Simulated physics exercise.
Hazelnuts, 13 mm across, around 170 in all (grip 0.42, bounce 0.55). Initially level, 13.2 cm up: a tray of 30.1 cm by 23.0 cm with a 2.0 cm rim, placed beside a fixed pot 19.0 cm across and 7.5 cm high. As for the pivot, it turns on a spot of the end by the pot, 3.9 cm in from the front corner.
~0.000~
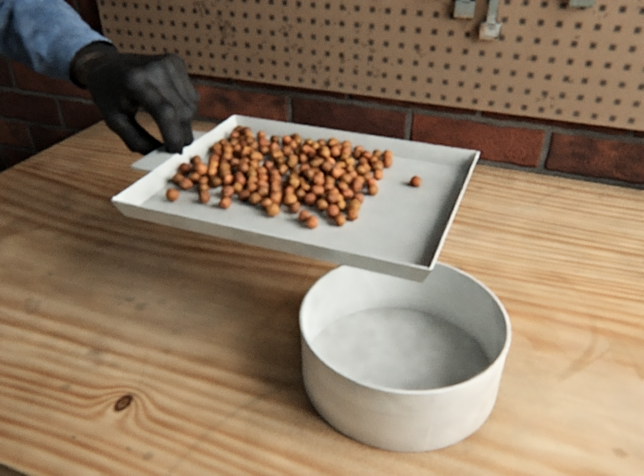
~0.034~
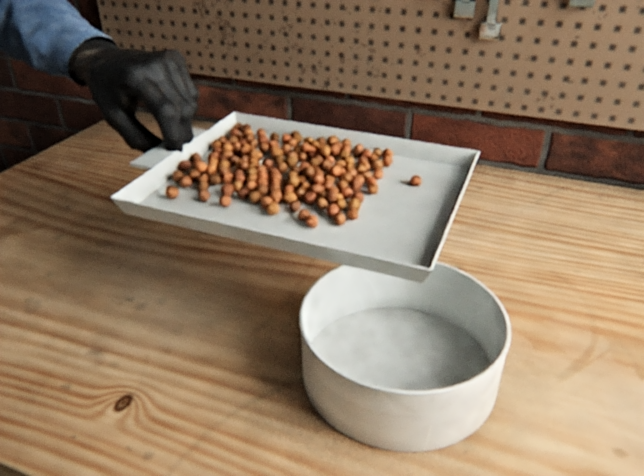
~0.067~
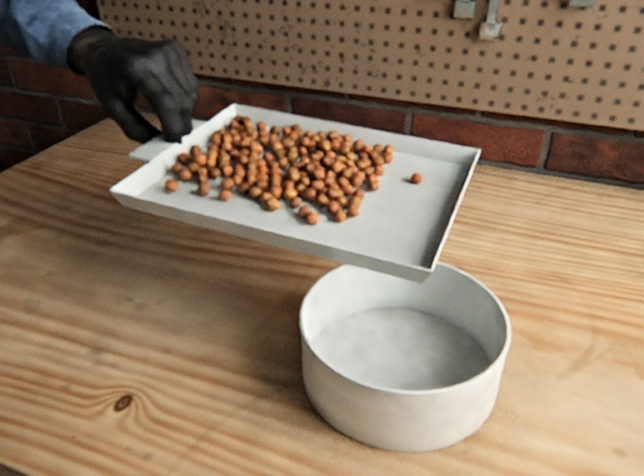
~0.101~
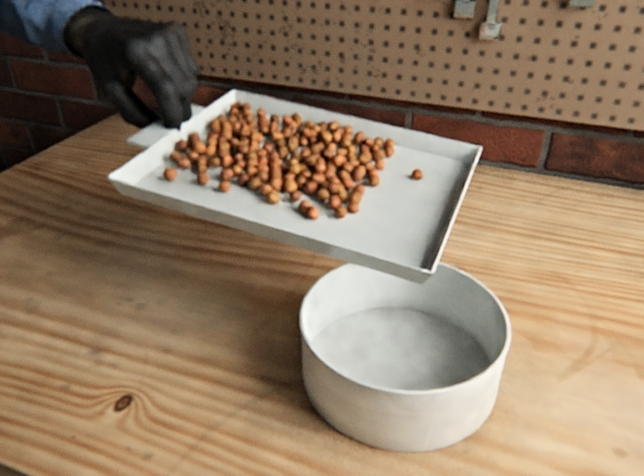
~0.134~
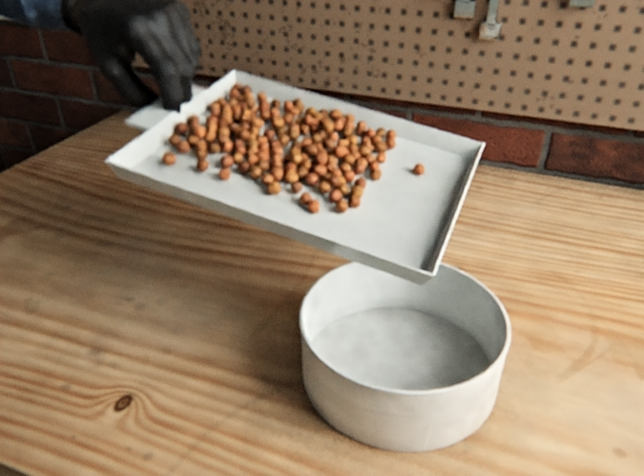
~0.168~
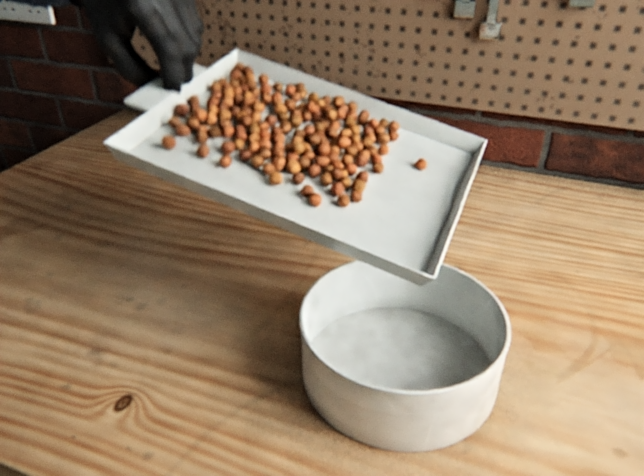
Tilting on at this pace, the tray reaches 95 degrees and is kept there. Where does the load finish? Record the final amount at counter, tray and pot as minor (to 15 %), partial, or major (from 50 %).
Final: Counter major, left on the tray minor, pot partial.
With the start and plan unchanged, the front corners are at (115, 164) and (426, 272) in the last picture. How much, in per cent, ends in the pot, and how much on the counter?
Per cent by place - pot 65, counter 35.
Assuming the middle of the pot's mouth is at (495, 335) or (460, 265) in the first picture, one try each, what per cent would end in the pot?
Roughly 95 per cent, then 10 per cent.
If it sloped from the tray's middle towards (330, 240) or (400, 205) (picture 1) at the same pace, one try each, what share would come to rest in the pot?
65 and 15 %.
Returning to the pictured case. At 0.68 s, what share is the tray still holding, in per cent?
Of the load, some 40 percent.
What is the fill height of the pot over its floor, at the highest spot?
About 2.5 centimetres.
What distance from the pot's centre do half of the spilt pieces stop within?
Distance: Around 30 cm.
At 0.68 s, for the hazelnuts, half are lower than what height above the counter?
Height: Around 12 cm.
After 0.47 s, tilt 53 degrees; the tray holds 100 %, the pot 0 %.
After 0.68 s, tilt 81 degrees; the tray holds 40 %, the pot 10 %.
Then, at 1.00 s, tilt 95 degrees; the tray holds 0 %, the pot 40 %.
In the end, at 1.9 s, counter 60 %, tray 0 %, pot 40 %.
